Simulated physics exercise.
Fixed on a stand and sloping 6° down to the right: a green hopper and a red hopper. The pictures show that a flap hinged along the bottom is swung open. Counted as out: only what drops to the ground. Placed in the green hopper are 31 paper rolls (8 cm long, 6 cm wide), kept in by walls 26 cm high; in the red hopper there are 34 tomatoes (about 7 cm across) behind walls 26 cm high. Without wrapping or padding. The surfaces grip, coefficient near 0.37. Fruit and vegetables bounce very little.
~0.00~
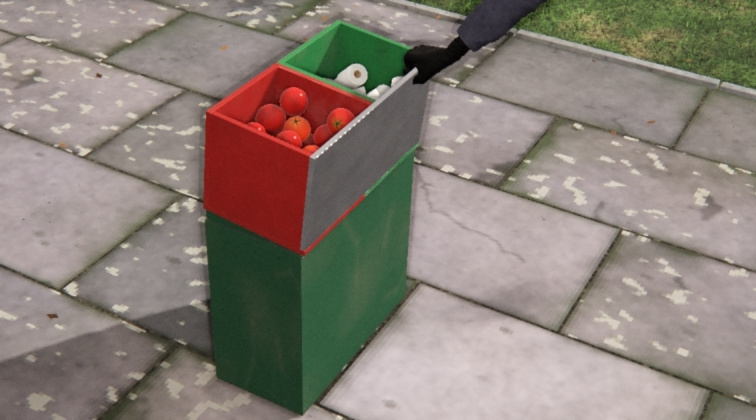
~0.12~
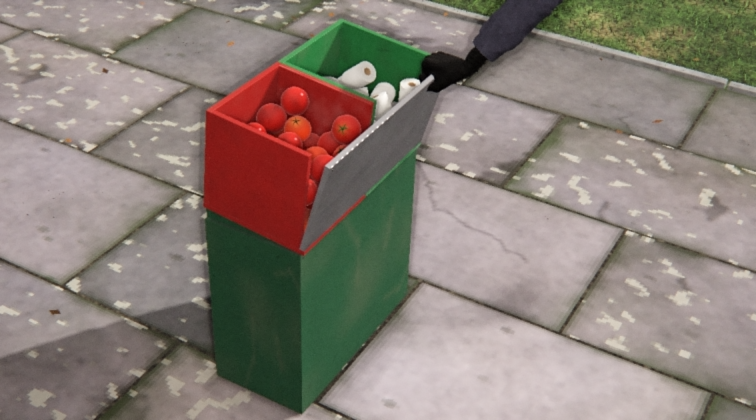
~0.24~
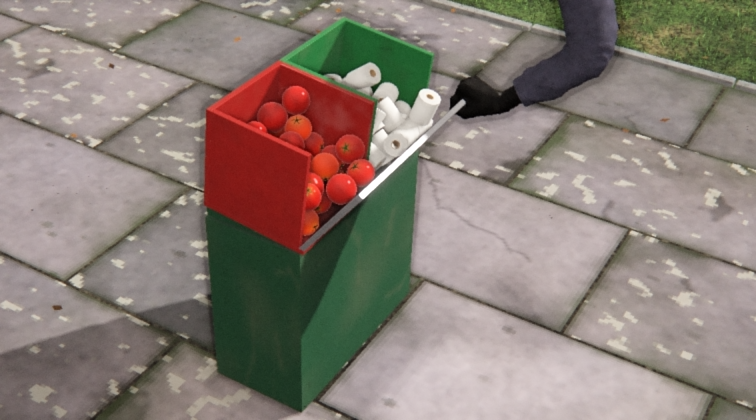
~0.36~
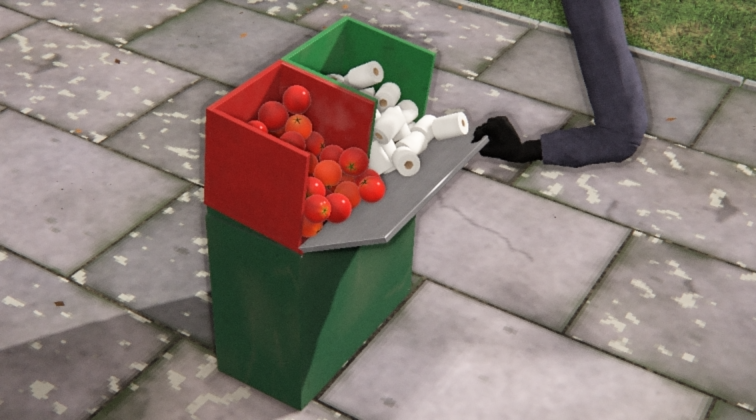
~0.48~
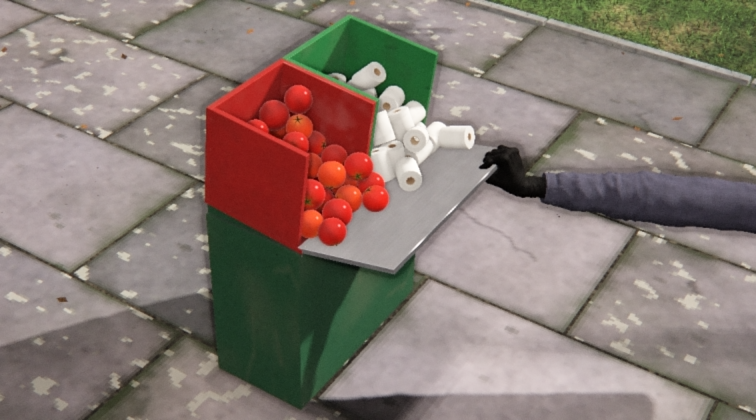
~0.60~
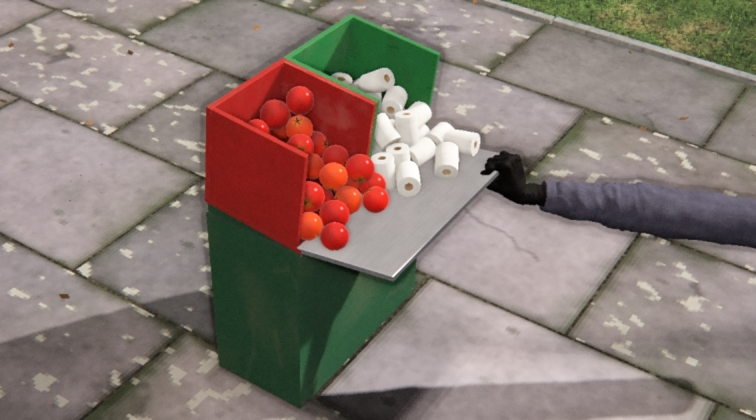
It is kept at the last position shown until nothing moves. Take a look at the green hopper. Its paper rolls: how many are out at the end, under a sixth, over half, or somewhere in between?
I expect under one sixth of it to drop out.
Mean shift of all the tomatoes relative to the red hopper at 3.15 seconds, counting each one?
I'd say close to 2 cm toward the right.
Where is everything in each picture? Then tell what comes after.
In the first picture (places track the rim corner closest to us here), green hopper (375, 101); red hopper (311, 155); flap down by 0°; none in free fall.
The second picture shows green hopper (376, 101); flap down by 9°.
The third picture shows green hopper (377, 101); flap down by 30°.
The fourth picture shows green hopper (377, 101); flap down by 54°.
The fifth picture shows green hopper (378, 100); flap down by 72°.
The sixth picture shows green hopper (379, 101); red hopper (307, 156); flap down by 75°; none in free fall.
After 1.01 s, the green hopper has all 31 and the red hopper has all 34.
After 1.52 s, the green hopper has all 31 and the red hopper has all 34.
After 2.23 s, the green hopper has all 31 and the red hopper has all 34.
Outcome (at 3.15 s), the green hopper is down by 1 of 31 and the red hopper has all 34. Asked share, 1 of 31, 3 per cent.
